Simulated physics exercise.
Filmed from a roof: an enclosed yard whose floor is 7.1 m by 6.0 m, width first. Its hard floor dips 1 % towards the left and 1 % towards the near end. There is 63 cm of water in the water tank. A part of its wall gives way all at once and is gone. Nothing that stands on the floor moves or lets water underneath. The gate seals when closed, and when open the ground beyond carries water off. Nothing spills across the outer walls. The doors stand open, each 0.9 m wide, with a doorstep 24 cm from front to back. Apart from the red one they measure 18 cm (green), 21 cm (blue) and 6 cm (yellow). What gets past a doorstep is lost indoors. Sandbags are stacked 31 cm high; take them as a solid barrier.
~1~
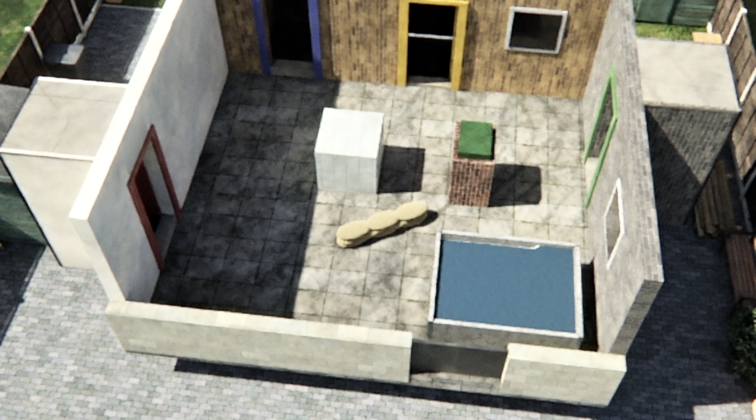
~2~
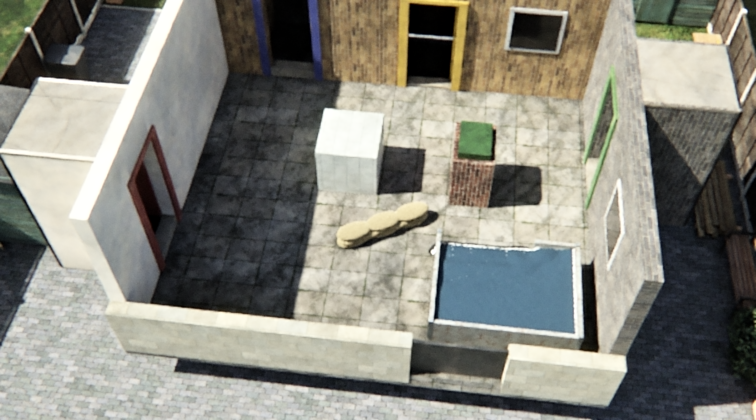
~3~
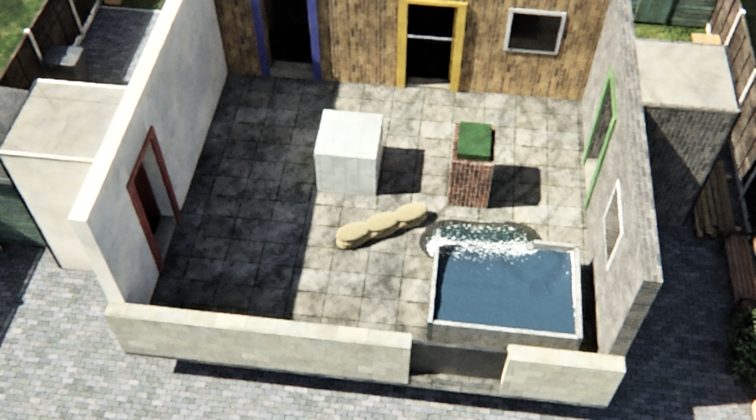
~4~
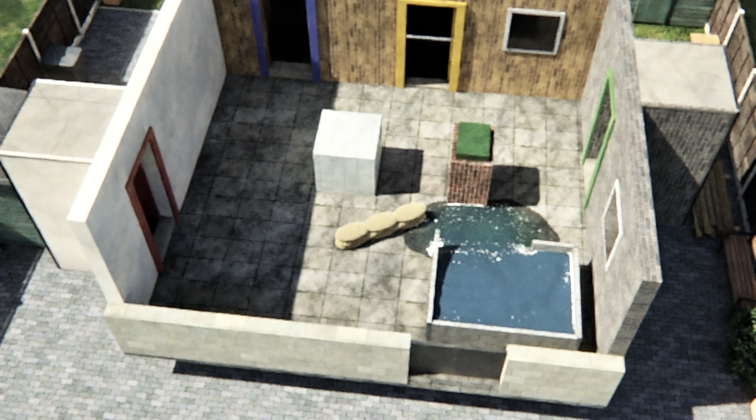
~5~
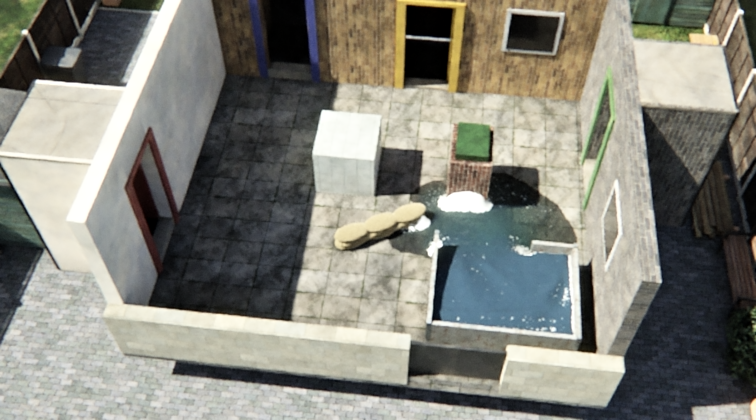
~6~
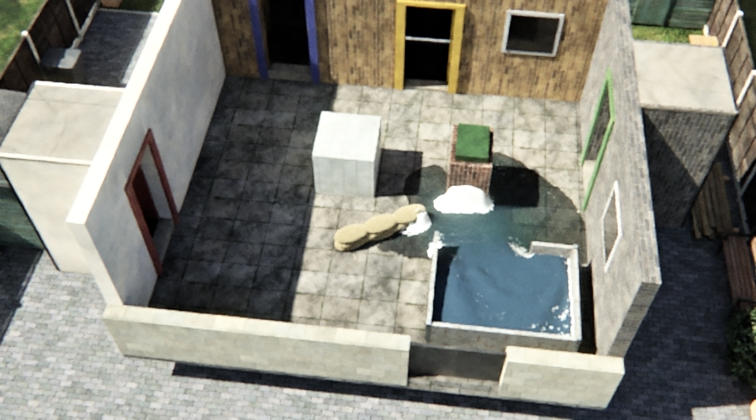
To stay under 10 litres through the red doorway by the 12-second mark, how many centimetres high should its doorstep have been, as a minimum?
About 9.5 cm.
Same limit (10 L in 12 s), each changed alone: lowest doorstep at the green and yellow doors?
Roughly 15 cm at green and 16 cm at yellow.
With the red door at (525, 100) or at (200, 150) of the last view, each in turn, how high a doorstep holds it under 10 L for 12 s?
Roughly 20 and 8.5 cm.
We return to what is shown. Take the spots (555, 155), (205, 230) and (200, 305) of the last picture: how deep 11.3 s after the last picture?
In that order: 2, 5 and 11 cm.
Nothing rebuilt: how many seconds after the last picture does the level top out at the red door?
Around 7.5 s.
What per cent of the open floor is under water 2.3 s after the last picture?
Near 50 per cent is wet.
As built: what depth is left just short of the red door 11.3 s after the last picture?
Some 9.0 cm.
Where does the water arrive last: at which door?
The red one.
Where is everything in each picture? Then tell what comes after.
In the first picture, still water, 63 cm deep, in the water tank at (506, 284); the red door at (158, 206) is dry.
In the second picture, water pours out on the far side and has run 0.3 m, to a hidden place; about 8 cm deep outside, 63 cm at the back.
In the third picture, the gap is on the far side, the front 0.8 m out at (507, 226); the back of the water tank holds 63 cm.
In the fourth picture, the gap is on the far side, the front 1.3 m out at (496, 203); the back of the water tank holds 61 cm.
In the fifth picture, the front is at a hidden place, 1.9 m from the gap on the far side; 3.6 m2 of floor is wet, 55 cm left at the back.
In the sixth picture, water pours out on the far side and has run 2.4 m, to a hidden place; about 6 cm deep outside, 54 cm at the back; 3.7 m in a straight line remain to the red door at (155, 210).
Then, 0.7 s after the last picture water covers 30 % of the floor, deepest (44 cm) near (468, 210); it has not reached the red door.
Then, 2.3 s after the last picture water covers 50 % of the floor, deepest (24 cm) near (568, 129); it has not reached the red door.
Then, 11.3 s after the last picture water covers 95 % of the floor, deepest (14 cm) near (139, 335); 9 cm at the red door, 0 litres in over its 19 cm doorstep.
At the red door as built, the water peaked near 14 cm, 7.7 s after the last picture.
With a doorstep of 8.5 cm, 16 litres would have come in within the 12 s; with 11.5 cm, 2 litres. So under 10 litres takes about 9.5 cm.
